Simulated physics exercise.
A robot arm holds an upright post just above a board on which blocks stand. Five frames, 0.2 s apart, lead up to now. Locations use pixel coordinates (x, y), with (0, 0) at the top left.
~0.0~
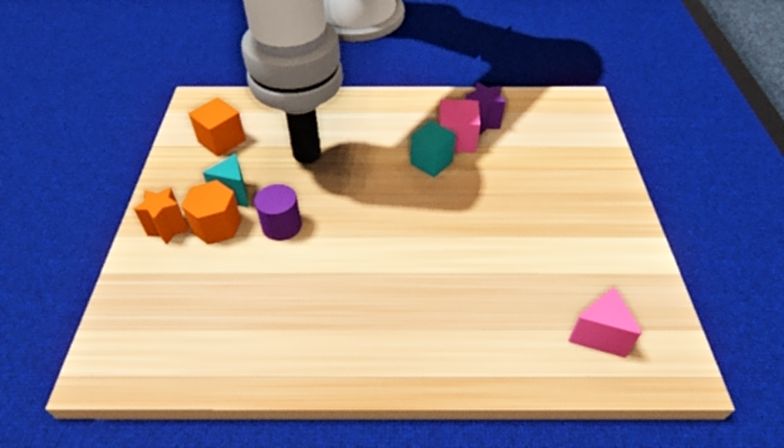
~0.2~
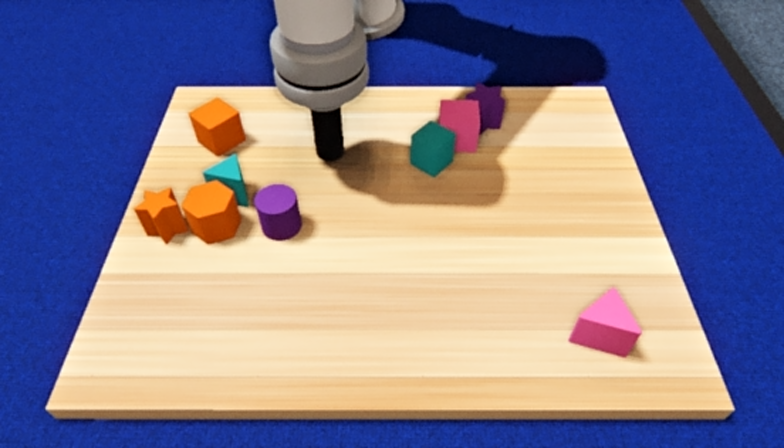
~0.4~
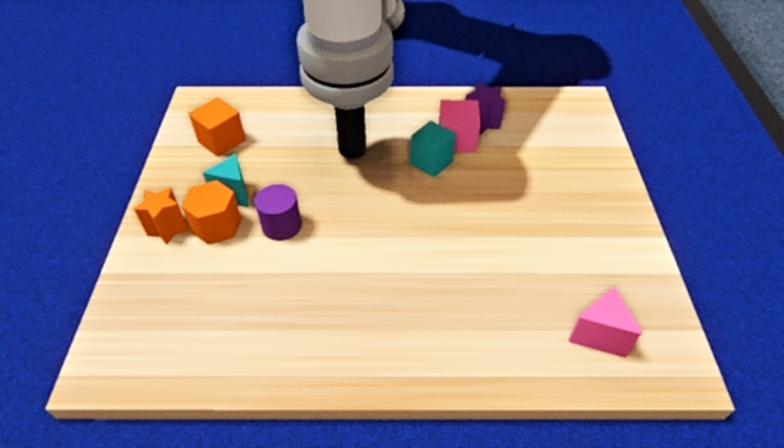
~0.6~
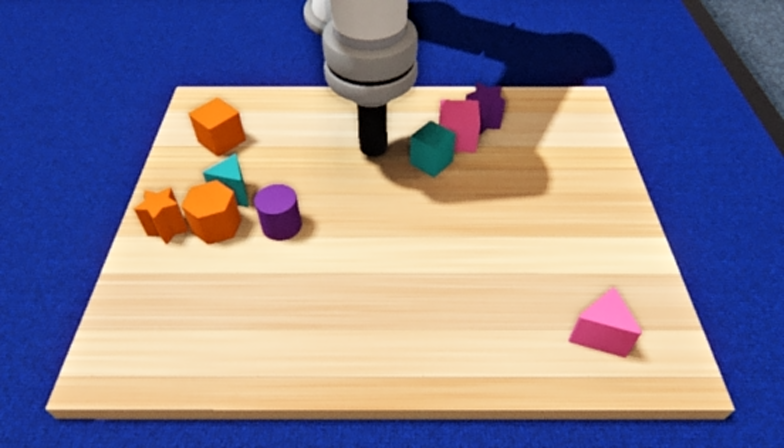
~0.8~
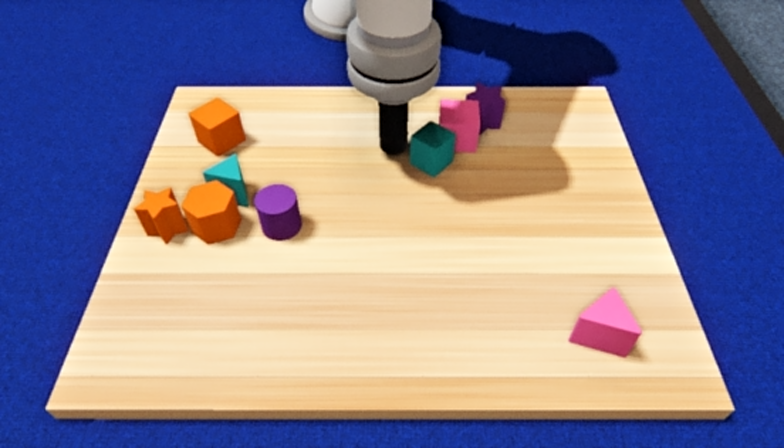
Robot arm moving its black post steadily right above a wooden board, nearing a turquoise block while all the blocks stay still.
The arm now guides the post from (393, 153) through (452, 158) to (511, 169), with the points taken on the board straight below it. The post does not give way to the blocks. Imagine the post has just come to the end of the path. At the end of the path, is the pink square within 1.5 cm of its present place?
It seems not.
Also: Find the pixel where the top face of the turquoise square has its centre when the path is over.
The middle of its upper face should be somewhere near (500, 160).
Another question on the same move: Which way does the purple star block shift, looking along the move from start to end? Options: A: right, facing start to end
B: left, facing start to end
My pick is B.
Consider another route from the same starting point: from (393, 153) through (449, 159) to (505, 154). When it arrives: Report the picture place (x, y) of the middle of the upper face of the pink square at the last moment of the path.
The middle of its upper face should be somewhere near (490, 103).
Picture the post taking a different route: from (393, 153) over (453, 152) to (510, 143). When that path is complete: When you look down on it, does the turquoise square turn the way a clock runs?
Yes
The first path, step by step. One third of the way, post (433, 149); turquoise square (460, 141); pink square (464, 110).
Two thirds of the way, post (473, 154); turquoise square (491, 153), turned 40° clockwise; pink square (481, 110), turned 65° anticlockwise; purple star block (492, 88).
At the end, post (513, 162); turquoise square (500, 160), turned 65° clockwise; pink square (483, 111), turned 70° anticlockwise; purple star block (492, 88).
